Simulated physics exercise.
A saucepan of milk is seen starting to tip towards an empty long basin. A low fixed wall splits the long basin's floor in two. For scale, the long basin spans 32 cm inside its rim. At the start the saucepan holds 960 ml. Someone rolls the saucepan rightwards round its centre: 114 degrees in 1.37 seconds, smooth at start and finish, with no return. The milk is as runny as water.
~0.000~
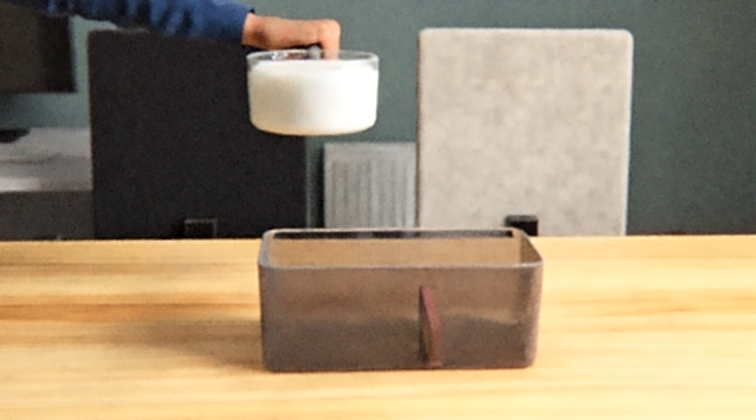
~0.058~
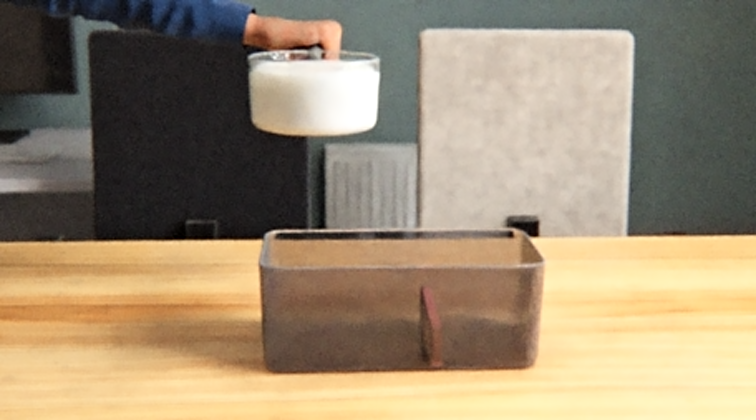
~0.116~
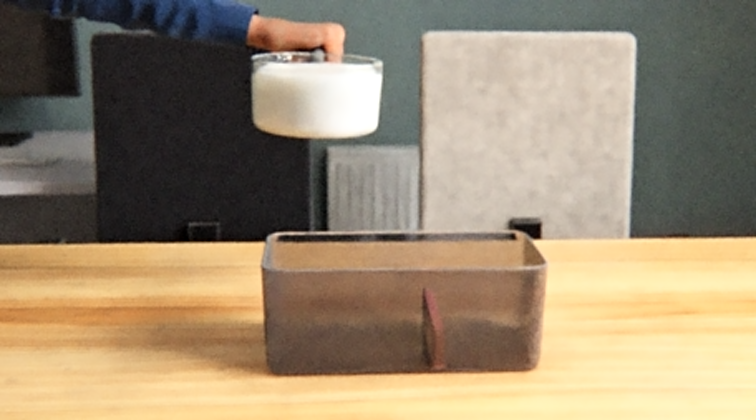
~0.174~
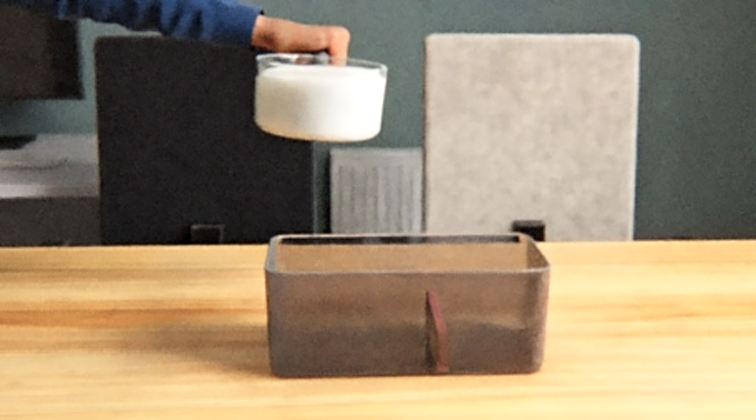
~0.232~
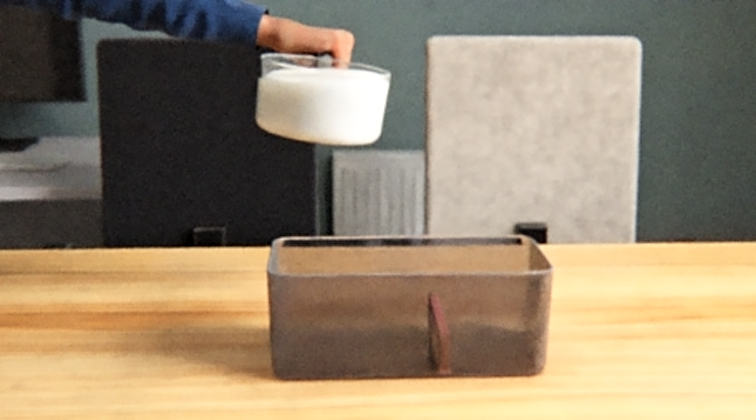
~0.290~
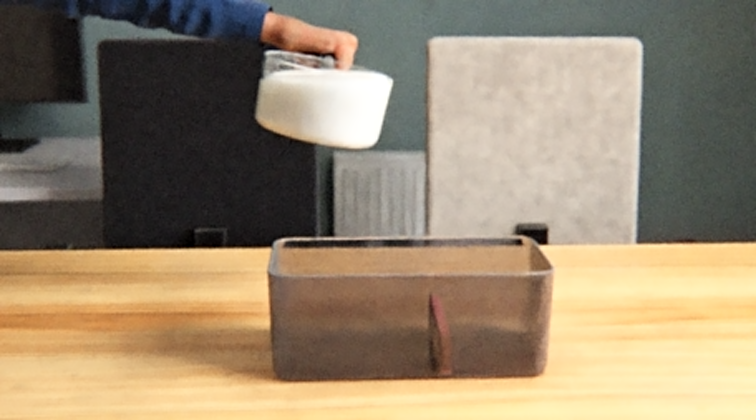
A hand holding a glass bowl of milk slowly tilts it rightwards above an empty long basin.
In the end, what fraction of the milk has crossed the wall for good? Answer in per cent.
In the end about 65 per cent has crossed for good.
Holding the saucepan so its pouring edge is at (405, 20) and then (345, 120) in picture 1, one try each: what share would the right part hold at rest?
Respectively 75 and 10 %.
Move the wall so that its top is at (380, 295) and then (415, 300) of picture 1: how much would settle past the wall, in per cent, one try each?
It comes to 95 per cent, and then 75 per cent.
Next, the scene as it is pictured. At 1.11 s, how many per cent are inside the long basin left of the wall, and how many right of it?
I'd say some 18 in a hundred on the left and 66 on the right.
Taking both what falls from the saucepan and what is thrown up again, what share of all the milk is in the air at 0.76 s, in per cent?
Around 34 percent.
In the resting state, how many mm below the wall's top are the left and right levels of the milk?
Close to 36 mm left and close to 8 mm right.
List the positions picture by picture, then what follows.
Tilt 0°; pouring edge (376, 59); surface from (250, 67) to (374, 68); the long basin's rim runs from (262, 249) to (533, 247); the wall's top is at (430, 307), in the first frame.
Tilt 1°; pouring edge (378, 60); surface from (252, 68) to (375, 68), in the second frame.
Tilt 2°; pouring edge (381, 64); surface from (255, 70) to (378, 71), in the third frame.
Tilt 4°; pouring edge (385, 69); surface from (259, 73) to (382, 74), in the fourth frame.
Tilt 8°; pouring edge (388, 76); surface from (262, 76) to (386, 77), in the fifth frame.
Tilt 12°; pouring edge (391, 82); surface from (263, 77) to (388, 78), in the sixth frame.
After 0.76 s the tilt is 67° and 51 per cent is still to pour, 3 is left of the wall and 13 right of it.
After 1.11 s the tilt is 104° and 7 per cent is still to pour, 18 is left of the wall and 65 right of it.
After 1.48 s the tilt is 114° and 0 per cent is still to pour, 34 is left of the wall and 65 right of it.
After 1.87 s the tilt is 114° and 0 per cent is still to pour, 34 is left of the wall and 65 right of it.
In the end 34 per cent lies left of the wall, 65 right of it and 1 outside.
